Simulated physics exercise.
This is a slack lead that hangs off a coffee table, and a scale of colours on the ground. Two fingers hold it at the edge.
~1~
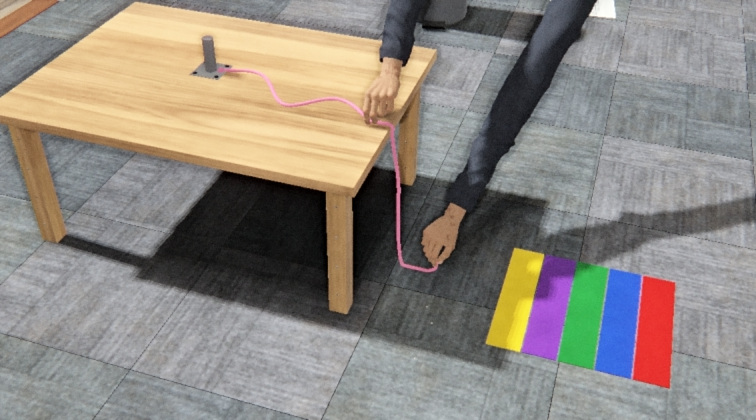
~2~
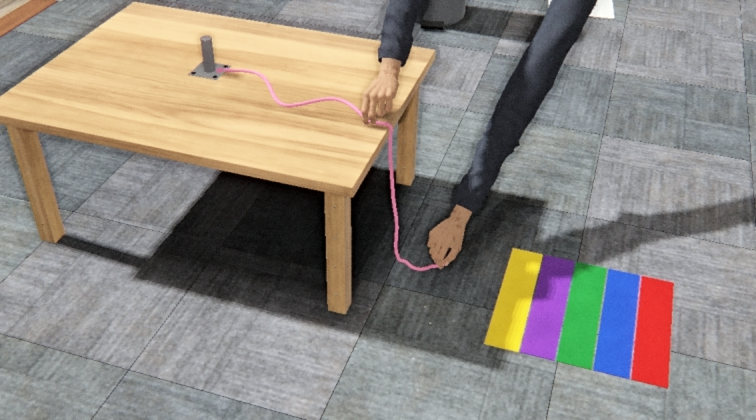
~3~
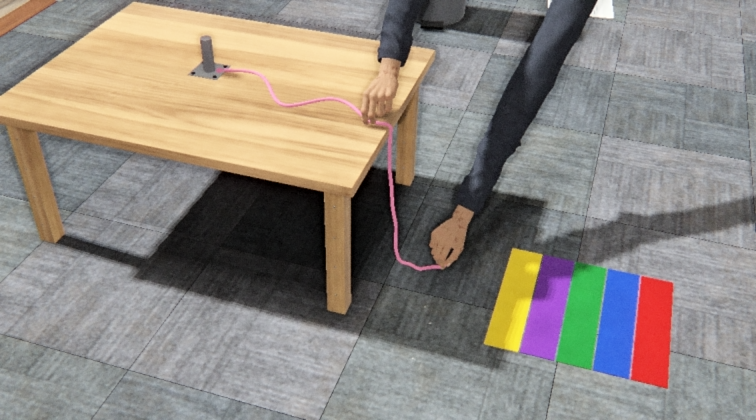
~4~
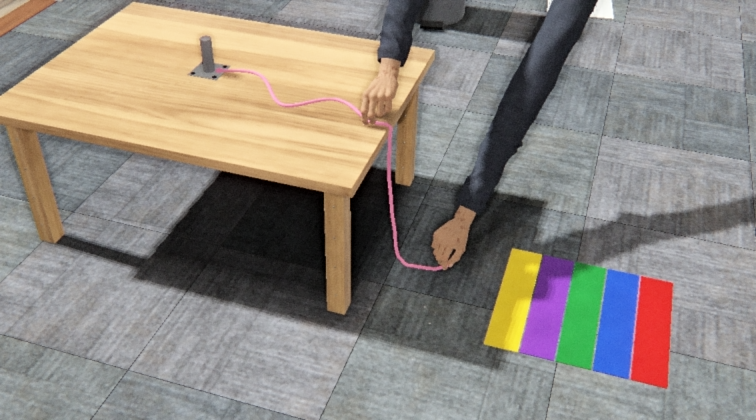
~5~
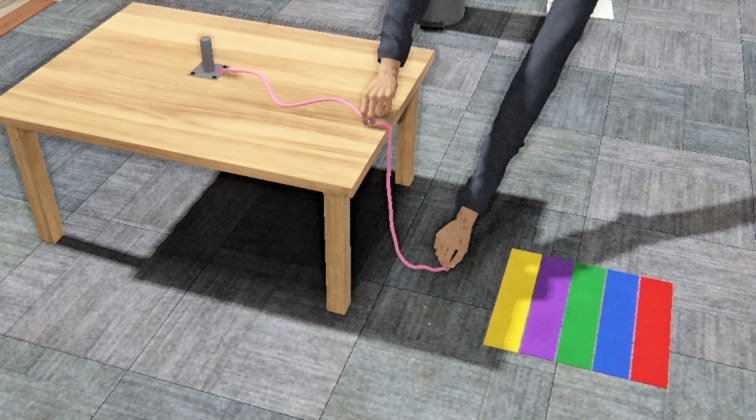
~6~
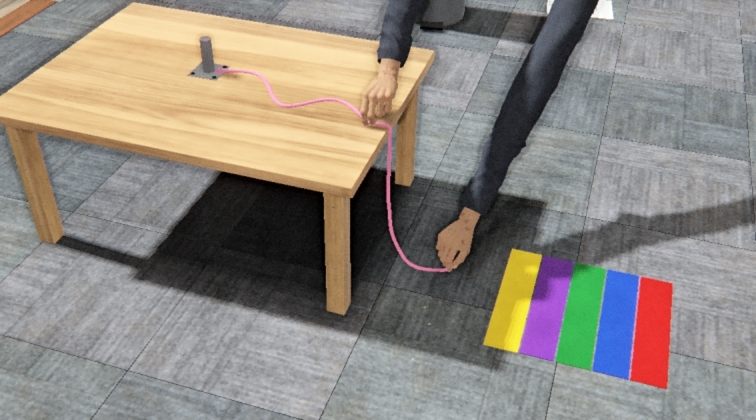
A pink cord hung slackly off a wooden table's edge, one hand pinching it there while another held its end near the floor and eased it slightly right, toward a striped colour mat.
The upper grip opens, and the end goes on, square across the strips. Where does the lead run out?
The green one.
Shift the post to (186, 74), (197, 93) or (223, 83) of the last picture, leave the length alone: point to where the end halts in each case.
About (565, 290), (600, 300) and (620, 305).
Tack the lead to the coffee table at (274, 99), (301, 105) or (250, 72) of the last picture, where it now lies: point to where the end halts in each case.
The places are (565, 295), (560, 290) and (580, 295).
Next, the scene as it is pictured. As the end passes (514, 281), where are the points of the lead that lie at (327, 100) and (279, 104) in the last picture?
The first at (353, 110), the second at (308, 97).
A little later, end near (514, 281); over yellow.
Next, end near (559, 291); over purple.
When it is tight, end near (587, 298); over green. It halts on the green strip.
